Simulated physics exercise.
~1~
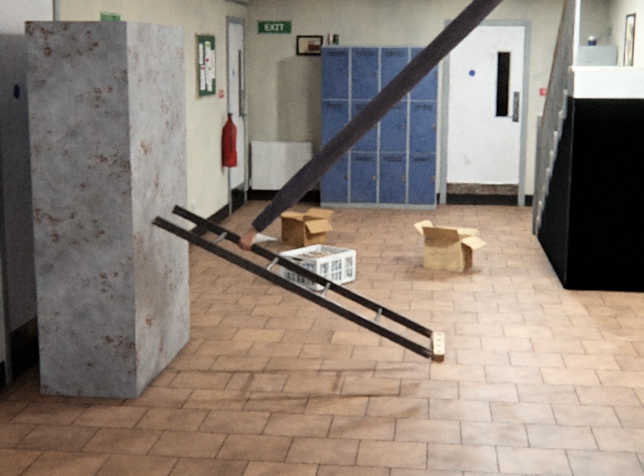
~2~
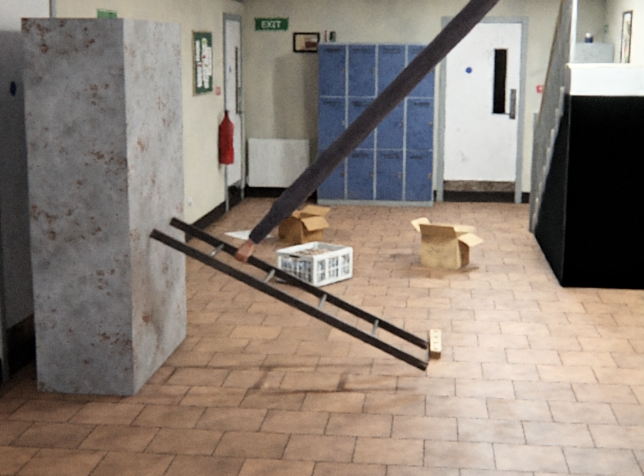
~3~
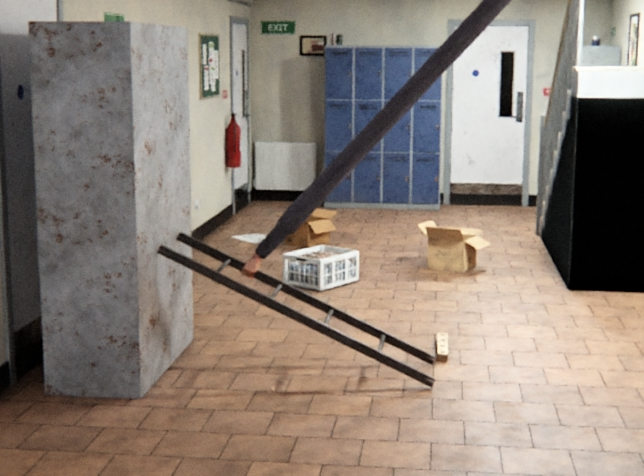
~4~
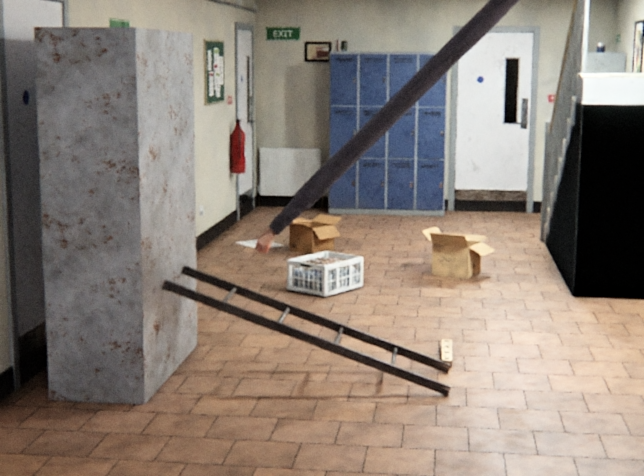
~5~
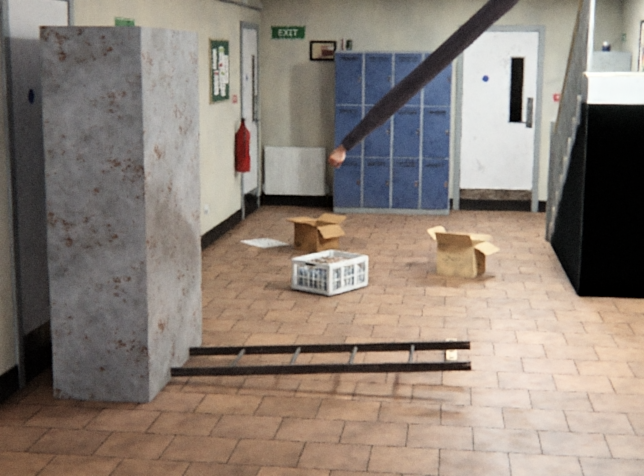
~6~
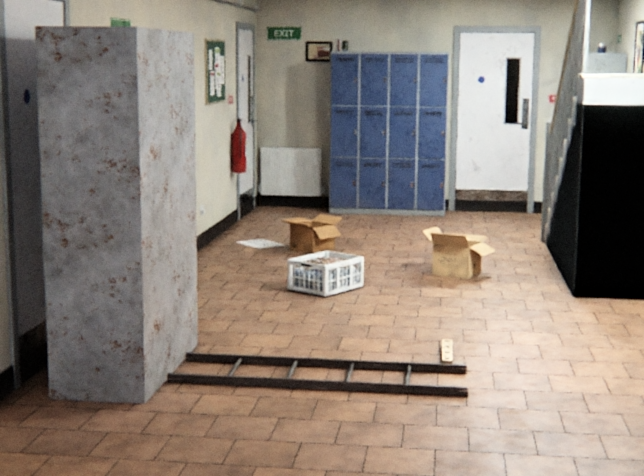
In a tiled hallway with blue lockers, a hand lowered a black, ladder-like gate leaning against a speckled grey pillar, then let go and drew back, and the gate slid down the pillar until it lay flat on the floor.
